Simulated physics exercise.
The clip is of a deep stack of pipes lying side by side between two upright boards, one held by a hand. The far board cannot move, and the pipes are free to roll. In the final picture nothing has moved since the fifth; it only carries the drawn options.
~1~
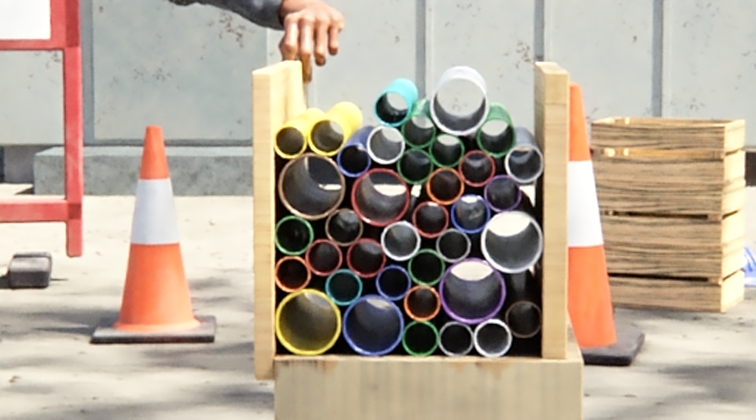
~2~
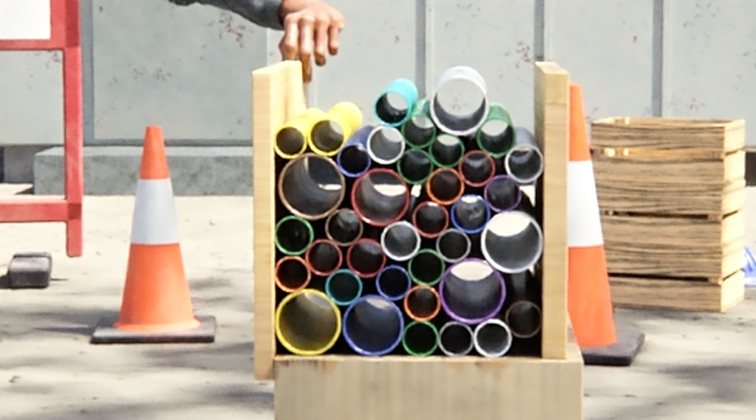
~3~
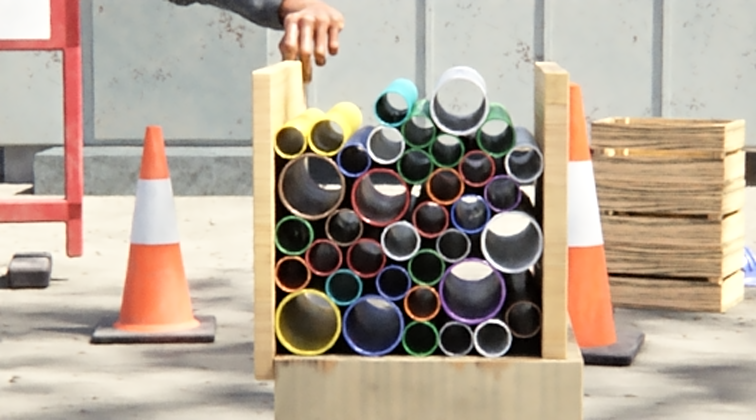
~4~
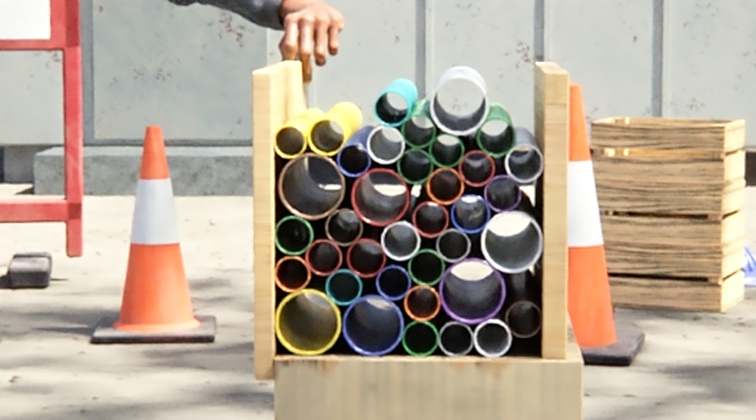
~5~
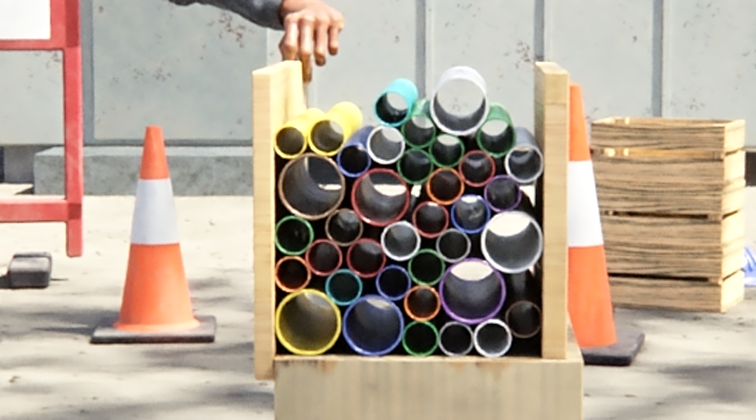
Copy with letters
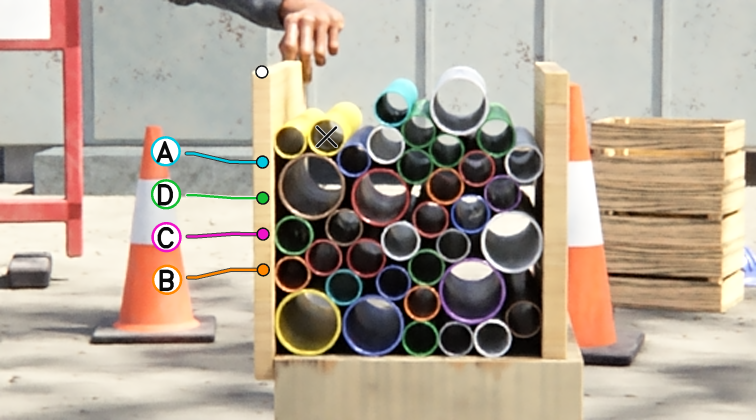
We see a deep stack of colourful pipes lying between two upright wooden boards, flanked by orange and white cones, with a hand resting at the top of the left board; the pipes, boards and hand stay practically still throughout.
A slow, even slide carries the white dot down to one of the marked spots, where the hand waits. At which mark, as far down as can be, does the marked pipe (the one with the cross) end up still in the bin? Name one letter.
C is the limit.
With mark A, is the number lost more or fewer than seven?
Fewer than seven.
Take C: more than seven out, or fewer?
At C, fewer than seven.
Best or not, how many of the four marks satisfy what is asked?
Three of them.
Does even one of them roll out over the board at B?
At B: Yes.
On the marked copy, A at (263, 162); B at (263, 270); C at (263, 234); D at (263, 198); the cross at (326, 137); the white dot at (262, 72).
Taking C. A third of the way, top of the board (273, 144).
Two thirds of the way, top of the board (273, 226).
When it is over, top of the board (273, 233), one out over the board, the crossed one still inside.
As for the rest, A keeps the crossed one inside; B lets the crossed one out; D keeps the crossed one inside.
